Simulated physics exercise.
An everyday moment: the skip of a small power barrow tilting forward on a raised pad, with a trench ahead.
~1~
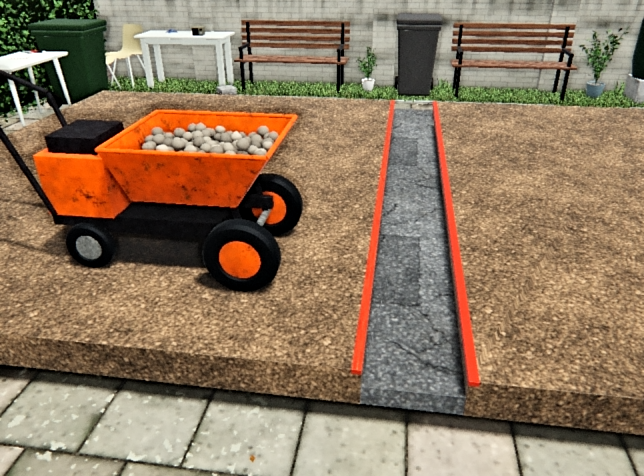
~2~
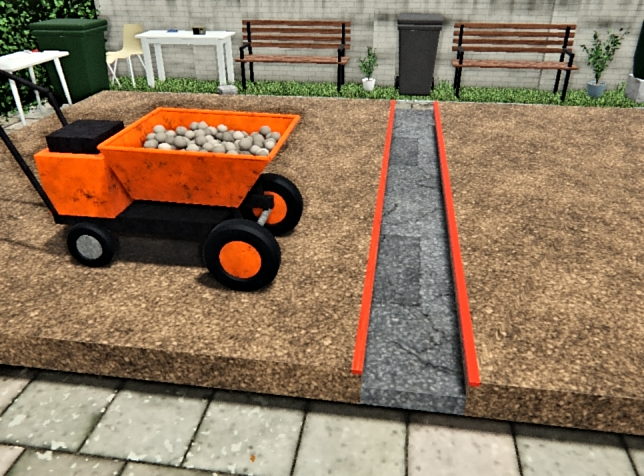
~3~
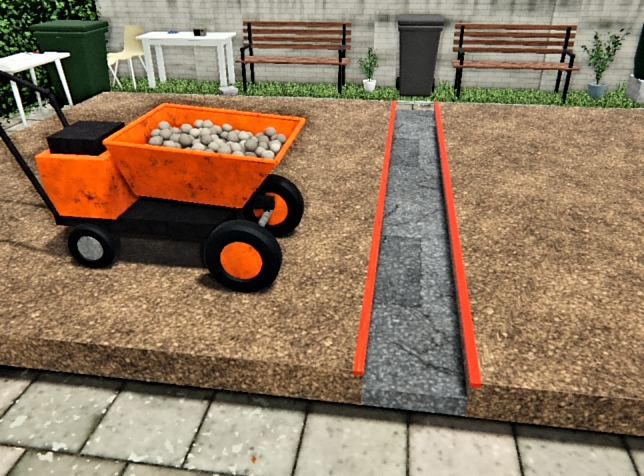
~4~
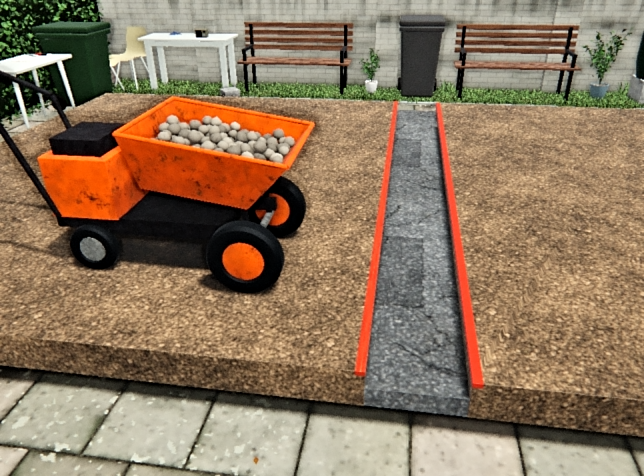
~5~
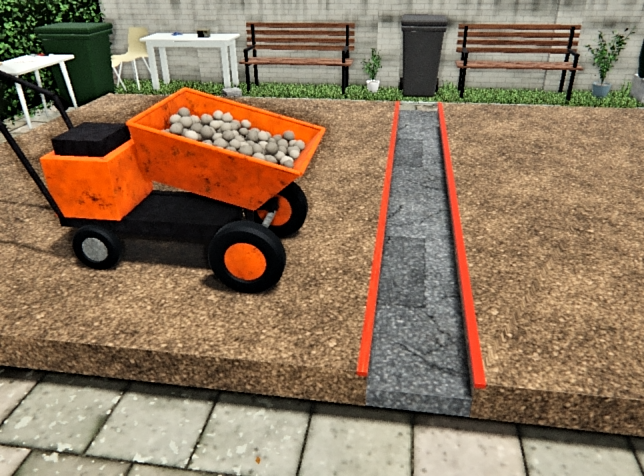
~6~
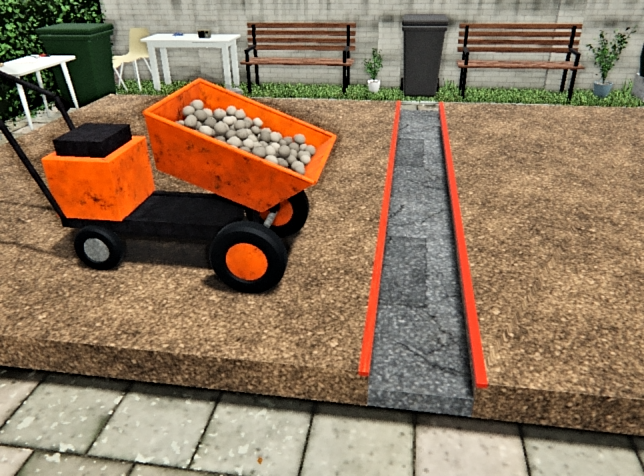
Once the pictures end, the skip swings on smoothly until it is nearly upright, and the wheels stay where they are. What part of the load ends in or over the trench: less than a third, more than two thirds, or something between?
The trench takes over two thirds.
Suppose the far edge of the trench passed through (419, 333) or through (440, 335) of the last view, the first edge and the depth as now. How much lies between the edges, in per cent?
About 50 and 60 per cent.
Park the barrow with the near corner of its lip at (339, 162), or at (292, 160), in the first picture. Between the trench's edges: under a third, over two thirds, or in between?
The first try: One to two thirds. The second: Over two thirds.
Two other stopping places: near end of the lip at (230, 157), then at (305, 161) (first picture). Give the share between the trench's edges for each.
Roughly 50 per cent, and 90 per cent.
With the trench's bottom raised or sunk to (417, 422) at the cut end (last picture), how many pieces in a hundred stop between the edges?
About 100 per cent.
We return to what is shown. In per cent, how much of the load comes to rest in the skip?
Roughly 10 in a hundred.
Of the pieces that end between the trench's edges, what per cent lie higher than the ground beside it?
Near 30 %.
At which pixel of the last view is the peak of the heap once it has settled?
Around (389, 256).
Soon after the last picture, skip tipped steeply; all in the skip.
A little later, skip tipped right over; about two thirds in the skip; a stray few short of the trench; about a quarter in or heaped over the trench; a stray few falling.
Later still, skip tipped right over; a small part in the skip; a small part short of the trench; most in or heaped over the trench; a stray few beyond it.
At rest, skip tipped right over; a small part in the skip; a small part short of the trench; most in or heaped over the trench; a stray few beyond it.
